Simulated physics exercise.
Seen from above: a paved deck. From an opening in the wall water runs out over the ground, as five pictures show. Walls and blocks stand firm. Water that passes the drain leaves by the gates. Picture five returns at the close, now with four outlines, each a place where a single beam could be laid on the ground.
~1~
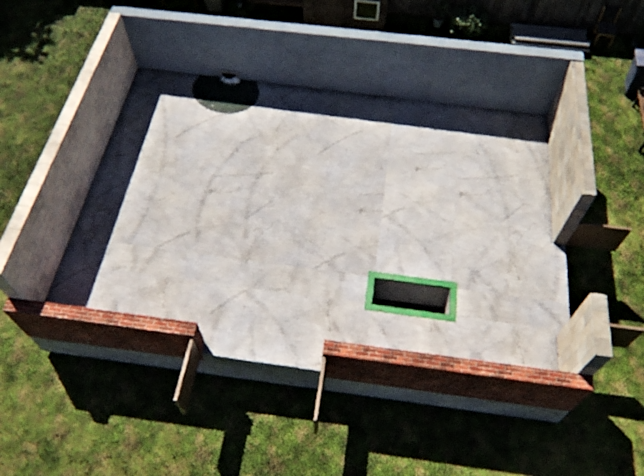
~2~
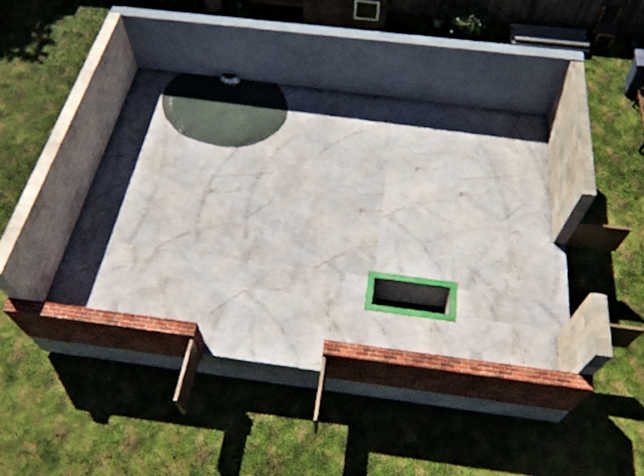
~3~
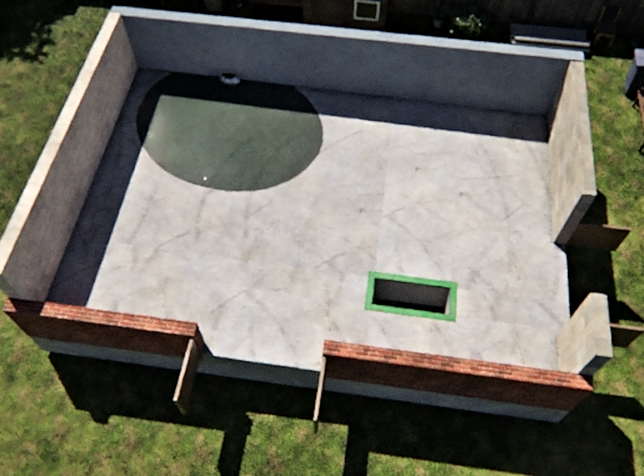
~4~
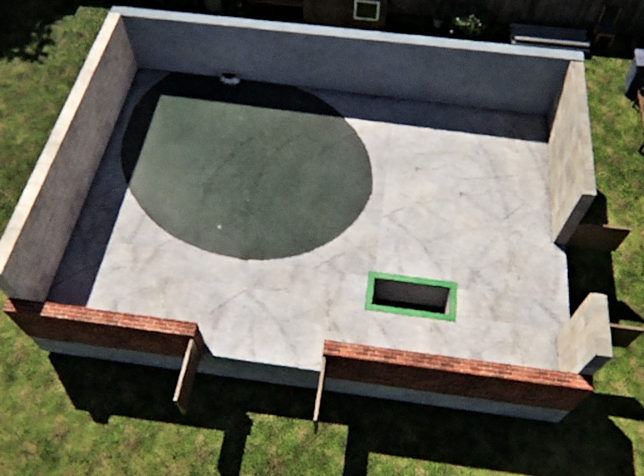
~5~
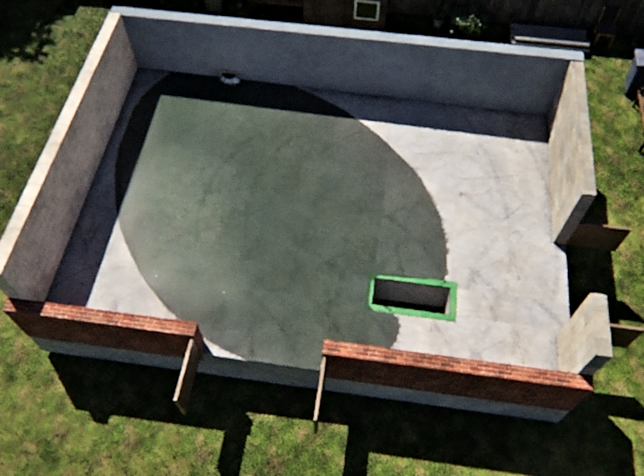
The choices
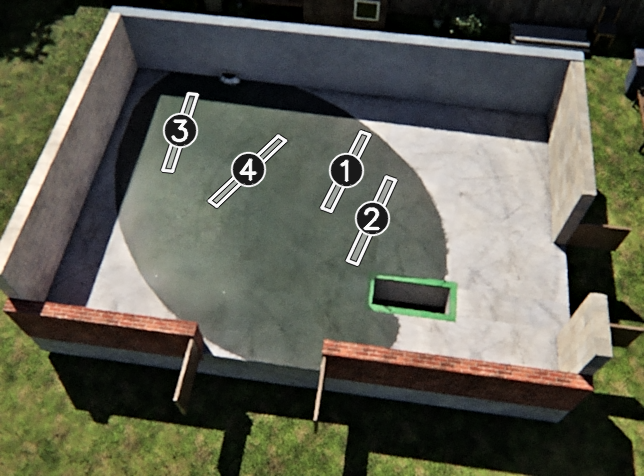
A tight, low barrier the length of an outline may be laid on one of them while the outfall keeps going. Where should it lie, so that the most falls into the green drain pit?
3 works best here.
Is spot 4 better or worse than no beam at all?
It is worse.
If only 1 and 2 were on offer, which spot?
That would be 1.
In white, 1 from (326, 209) to (365, 133); 2 from (352, 262) to (390, 178); 3 from (167, 170) to (192, 94); 4 from (213, 203) to (281, 138).
For spot 1, about 16 % of the stream goes into the green drain pit, about 83 % out by the gates.
For spot 2, about 8 % of the stream goes into the green drain pit, about 92 % out by the gates.
For spot 3, about 28 % of the stream goes into the green drain pit, about 72 % out by the gates.
For spot 4, about 12 % of the stream goes into the green drain pit, about 87 % out by the gates.
